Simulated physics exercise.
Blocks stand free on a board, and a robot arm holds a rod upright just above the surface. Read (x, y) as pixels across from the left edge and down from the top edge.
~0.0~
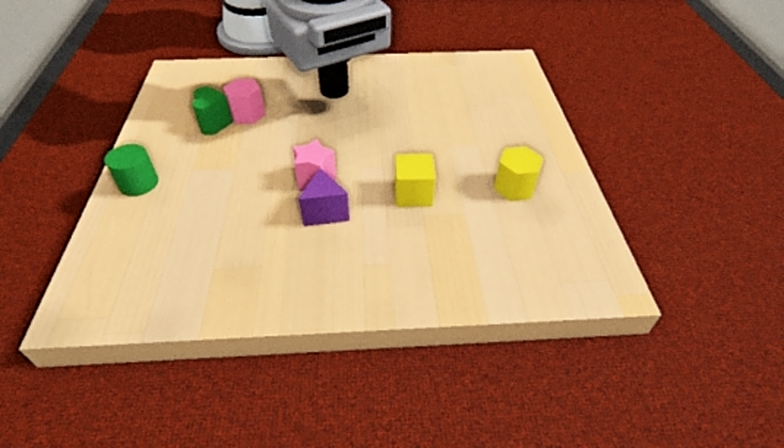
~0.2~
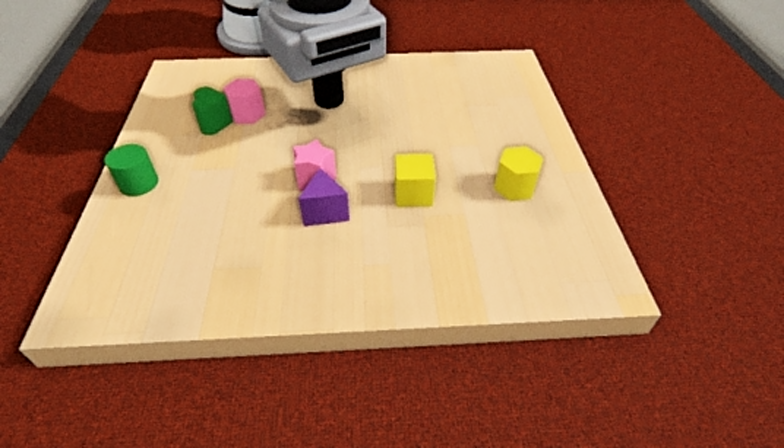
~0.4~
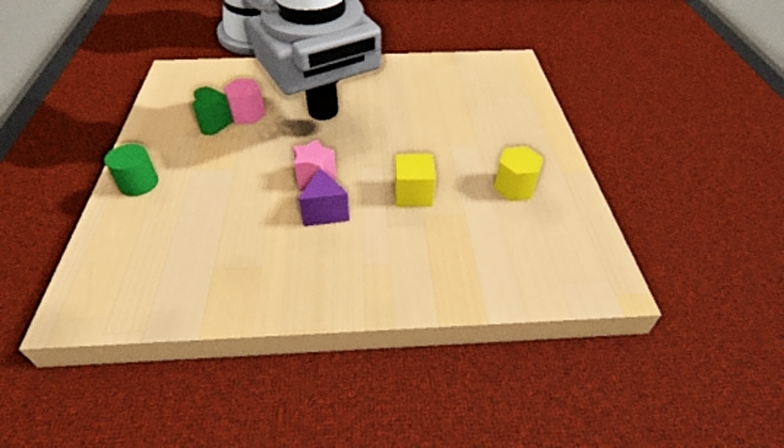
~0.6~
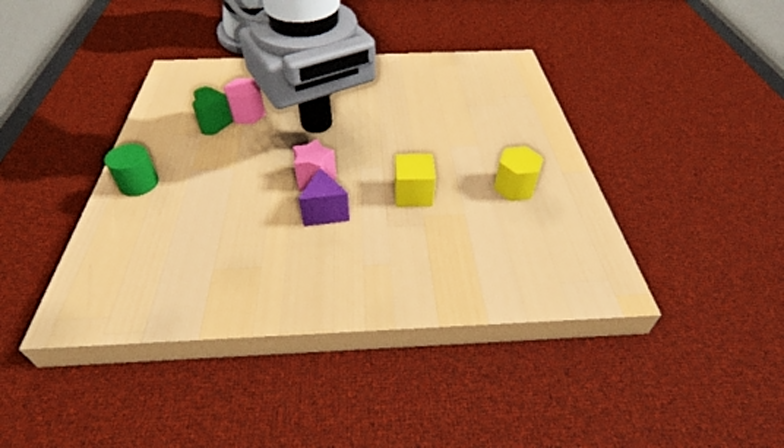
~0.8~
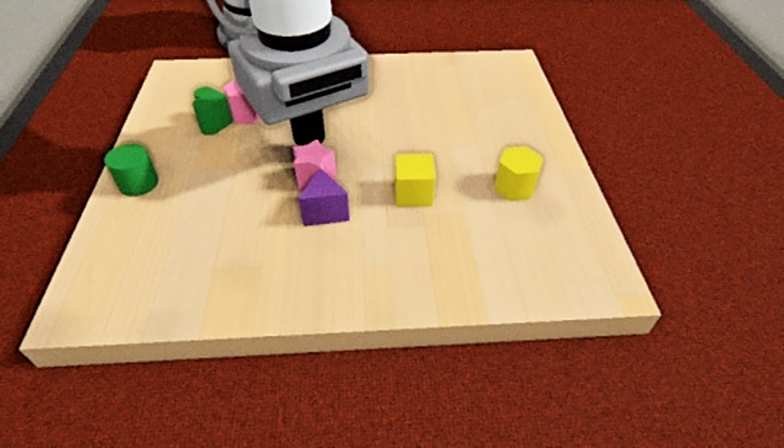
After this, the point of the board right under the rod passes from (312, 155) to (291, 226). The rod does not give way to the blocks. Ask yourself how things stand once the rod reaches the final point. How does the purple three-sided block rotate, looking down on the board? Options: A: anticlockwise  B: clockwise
The answer is A.
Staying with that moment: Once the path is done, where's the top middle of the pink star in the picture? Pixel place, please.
In the picture, that point is around (312, 215).
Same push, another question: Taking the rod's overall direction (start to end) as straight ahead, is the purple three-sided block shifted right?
That would be a no.
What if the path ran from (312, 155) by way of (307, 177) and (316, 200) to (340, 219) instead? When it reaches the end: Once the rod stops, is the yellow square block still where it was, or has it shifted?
The yellow square block is left alone.
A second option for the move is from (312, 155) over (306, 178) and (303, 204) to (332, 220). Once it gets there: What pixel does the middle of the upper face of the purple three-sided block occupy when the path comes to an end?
My estimate: (366, 233).
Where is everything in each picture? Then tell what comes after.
In the first picture, rod's lower end (335, 92); pink star (312, 153); purple three-sided block (322, 186).
In the second picture, rod (329, 102); blocks still.
In the third picture, rod (324, 113); blocks still.
In the fourth picture, rod (317, 125); blocks still.
In the fifth picture, rod (310, 139); pink star (312, 153); purple three-sided block (322, 186).
What follows on the original path. One third of the way, rod (303, 161); pink star (311, 169); purple three-sided block (328, 192), turned 15° clockwise.
Two thirds of the way, rod (296, 185); pink star (309, 194); purple three-sided block (337, 210).
At the end, rod (288, 211); pink star (312, 215), turned 25° anticlockwise; purple three-sided block (347, 221), turned 20° anticlockwise.
